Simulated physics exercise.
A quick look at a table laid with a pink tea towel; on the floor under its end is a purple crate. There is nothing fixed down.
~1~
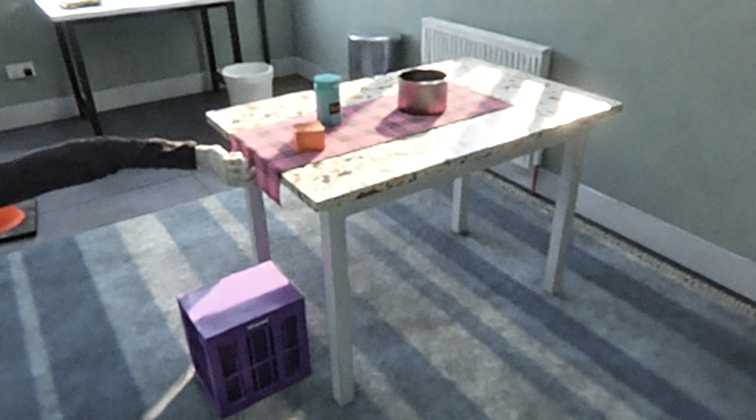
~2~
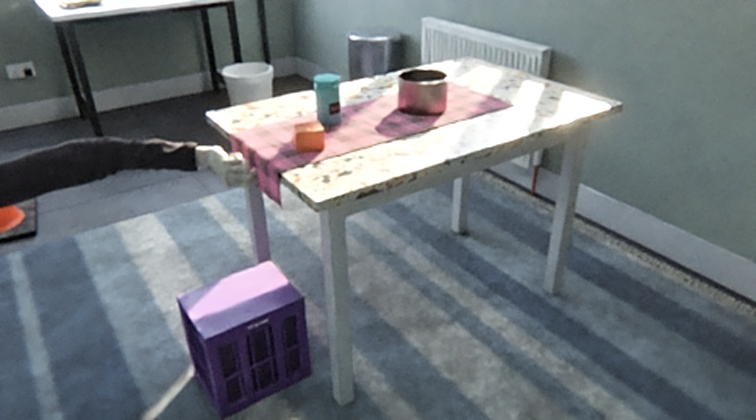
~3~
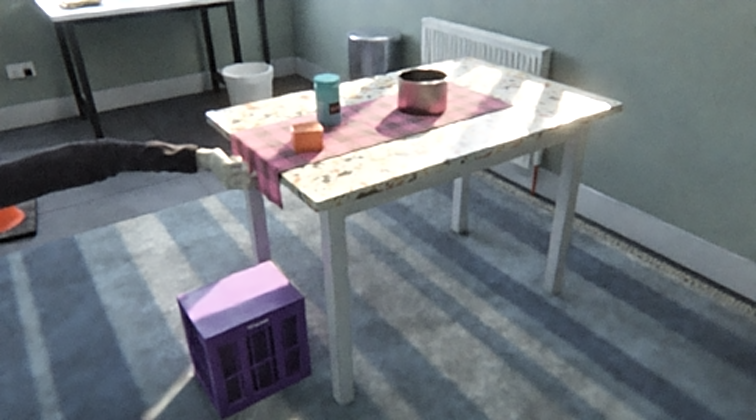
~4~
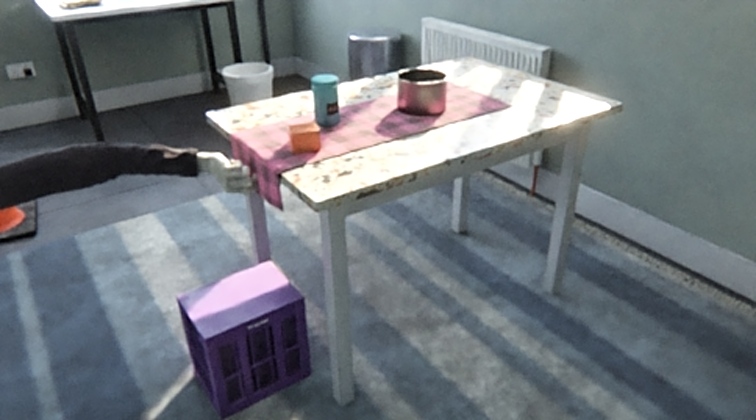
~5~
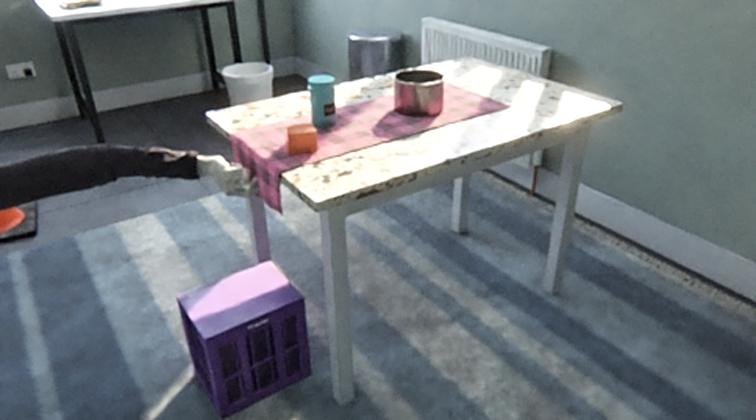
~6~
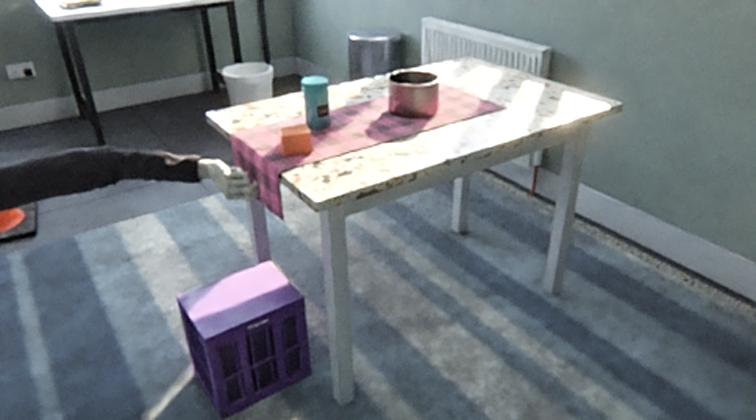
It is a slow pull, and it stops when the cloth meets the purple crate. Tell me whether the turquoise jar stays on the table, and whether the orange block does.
The turquoise jar falls off. The orange block falls off.
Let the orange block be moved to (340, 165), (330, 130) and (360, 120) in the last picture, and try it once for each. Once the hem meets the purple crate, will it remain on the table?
1: On. 2: Off. 3: Off.
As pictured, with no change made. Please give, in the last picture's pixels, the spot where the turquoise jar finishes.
Roughly at (209, 266).
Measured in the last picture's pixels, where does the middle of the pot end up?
In the last view, roughly at (330, 114).
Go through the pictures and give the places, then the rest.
In the first frame, tea towel end (282, 209); turquoise jar (327, 78); orange block (308, 126); pot (423, 75); top of the crate (231, 314).
In the second frame, tea towel end (282, 209), far hem (516, 105); orange block (307, 126); orange block stands on the cloth.
In the third frame, tea towel end (283, 210); turquoise jar (327, 78).
In the fourth frame, tea towel end (283, 212), far hem (514, 106); orange block (303, 127).
In the fifth frame, tea towel end (283, 216); turquoise jar (322, 79).
In the sixth frame, tea towel end (284, 222), far hem (507, 108); turquoise jar (315, 80); orange block (294, 130); top of the crate (231, 314).
Then, 0.66 s later than the last view, hem going down; jar carried along near (288, 110); block tipping at the edge near (234, 159).
Then, 1.44 s later than the last view, hem going down; jar carried along near (249, 119); block down below near (207, 294).
Finally, hem on the crate; jar down below near (209, 266); block down below near (207, 294). The turquoise jar is carried off the end and the orange block falls off.
